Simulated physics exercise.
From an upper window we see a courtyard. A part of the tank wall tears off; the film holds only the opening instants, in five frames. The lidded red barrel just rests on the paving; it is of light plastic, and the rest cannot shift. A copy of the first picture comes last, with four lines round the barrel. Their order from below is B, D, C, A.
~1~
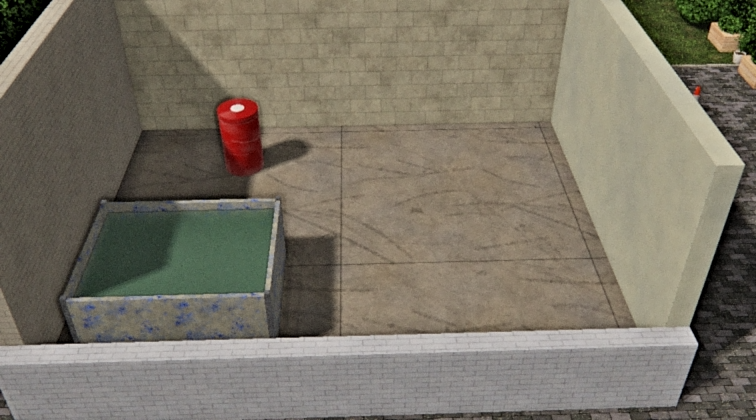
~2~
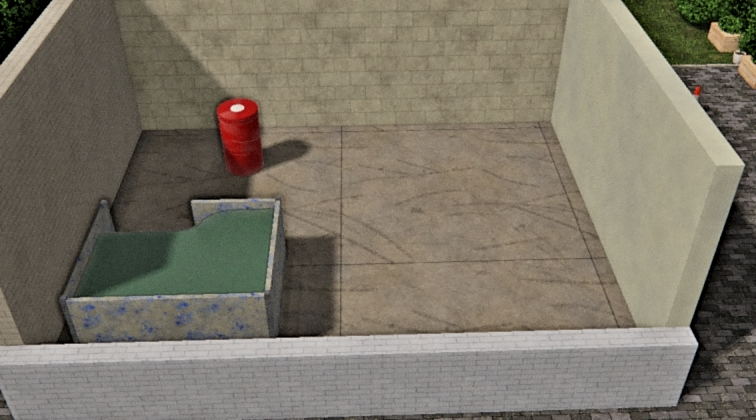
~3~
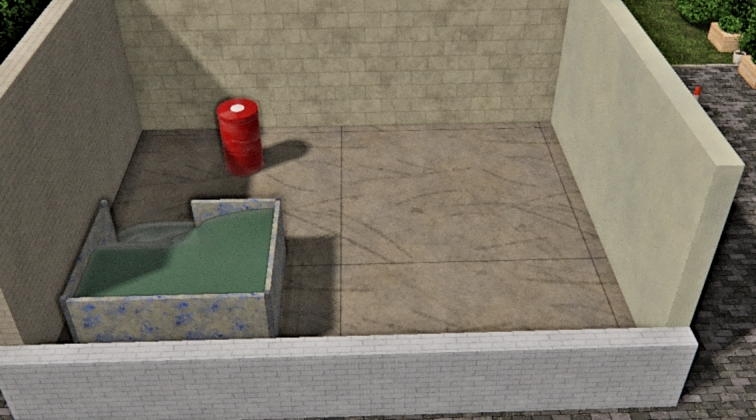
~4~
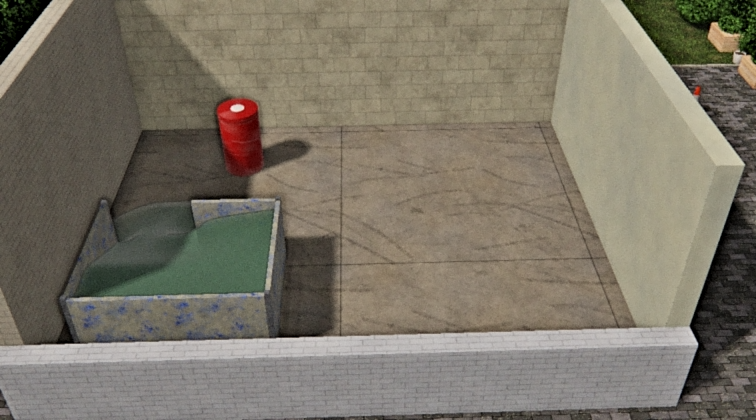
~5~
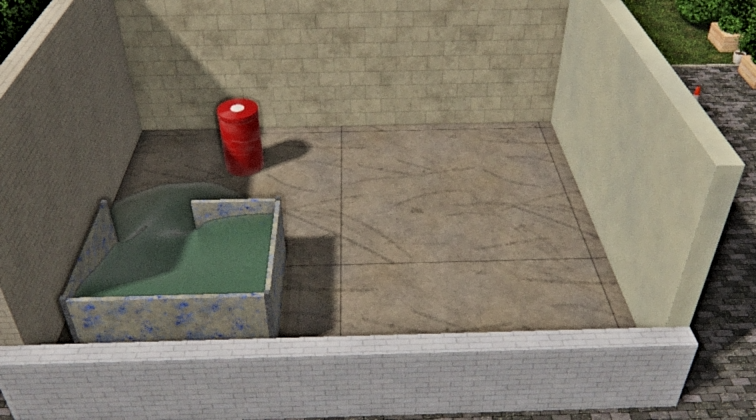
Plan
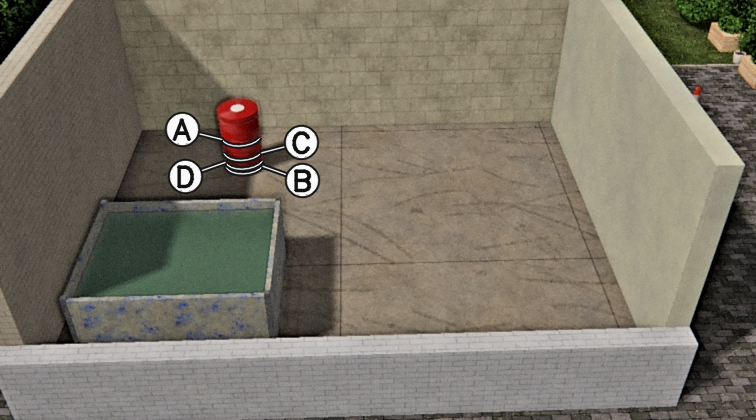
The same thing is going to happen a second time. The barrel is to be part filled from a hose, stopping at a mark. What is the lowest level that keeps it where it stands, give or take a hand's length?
A will do.
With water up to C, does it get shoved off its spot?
Yes.
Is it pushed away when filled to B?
Yes, it does.
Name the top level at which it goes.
C.
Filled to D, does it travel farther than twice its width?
Yes, it does.
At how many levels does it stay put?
One of them.
On the marked copy, A at (239, 146); B at (243, 173); C at (241, 160); D at (242, 169); from the bottom up B, D, C, A.
For level A, it does not move.
For level B, it is pushed about 8 times its own width away.
For level C, it is pushed about twice its own width away.
For level D, it is pushed about 7 times its own width away.
